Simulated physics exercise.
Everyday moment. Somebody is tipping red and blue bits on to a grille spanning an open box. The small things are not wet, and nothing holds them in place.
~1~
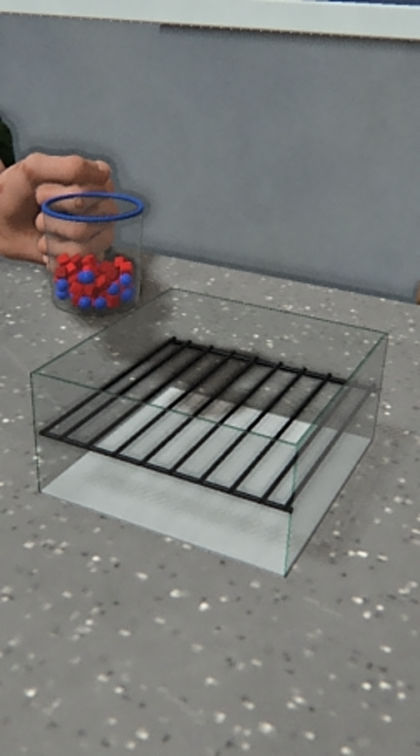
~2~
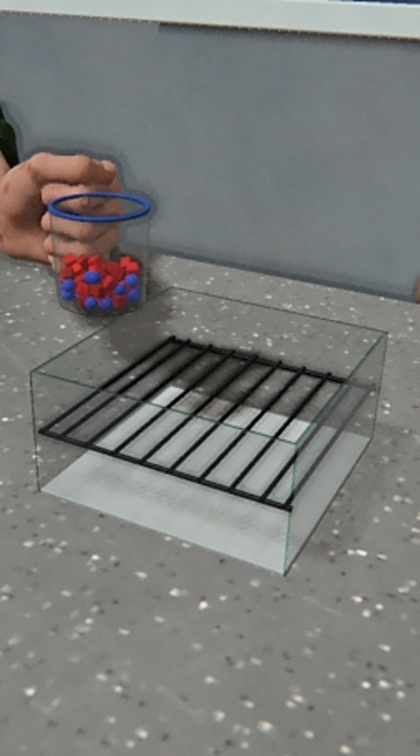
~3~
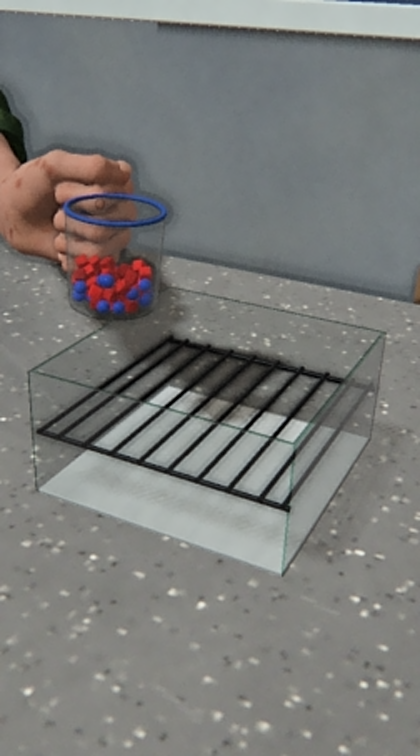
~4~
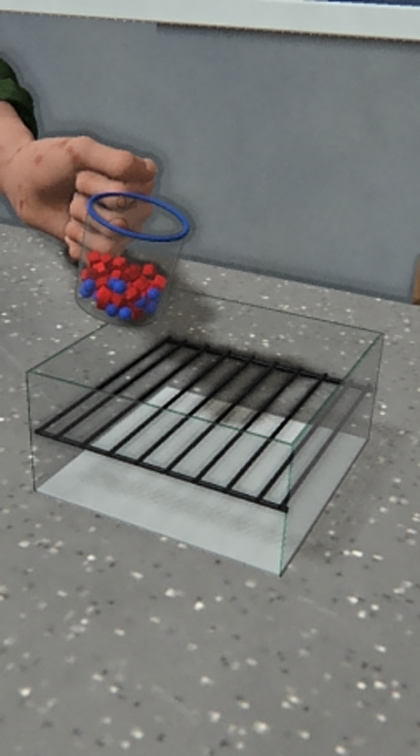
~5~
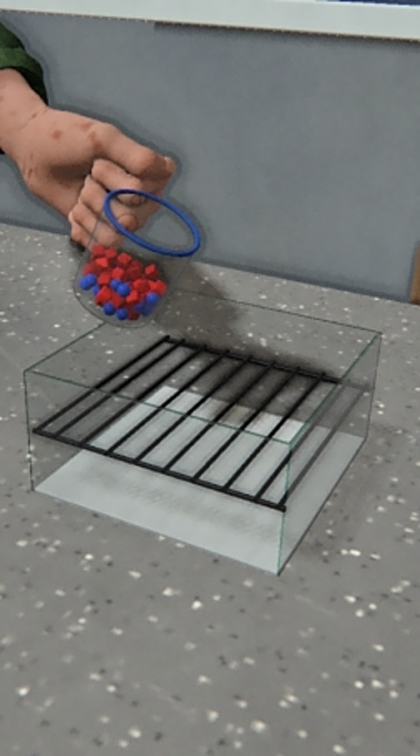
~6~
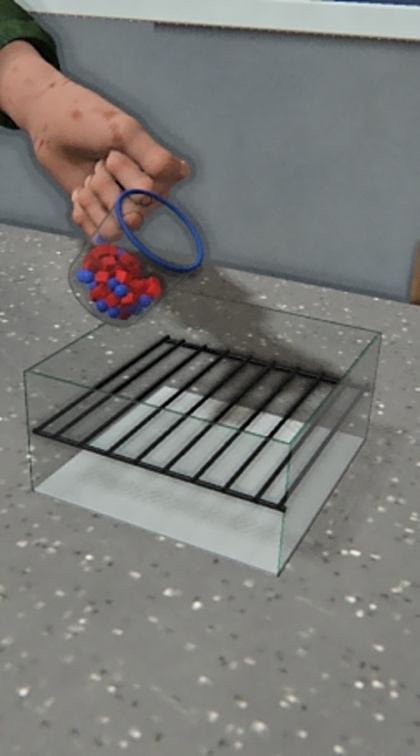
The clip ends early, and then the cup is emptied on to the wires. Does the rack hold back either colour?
Once poured, the red ones slide between the bars. Blue ones, they slide between the bars.
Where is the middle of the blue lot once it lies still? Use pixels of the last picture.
Near pixel (190, 469).
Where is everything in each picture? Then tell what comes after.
The first picture shows cup at (95, 254), upright; rack at (287, 426), 10 wires across; red dice-shaped beads at (101, 284), narrower than the gaps; blue round beads at (80, 291), narrower than the gaps.
The second picture shows cup at (101, 254), upright; blue ones at (86, 291).
The third picture shows cup at (114, 257), tipped 3°; red ones at (108, 279).
The fourth picture shows cup at (128, 261), tipped 15°; blue ones at (140, 298).
The fifth picture shows cup at (133, 261), tipped 27°; red ones at (126, 289).
The sixth picture shows cup at (133, 262), tipped 40°; rack at (280, 425); red ones at (121, 286); blue ones at (98, 278).
Then, 0.56 s after the last picture, red ones, all in the cup; blue ones, all in the cup.
Then, 1.05 s after the last picture, red ones, most in the cup, about a quarter on or over the wires; blue ones, all in the cup.
Then, 1.47 s after the last picture, red ones, all under the rack; blue ones, all under the rack.
At rest, red ones, all under the rack; blue ones, all under the rack.
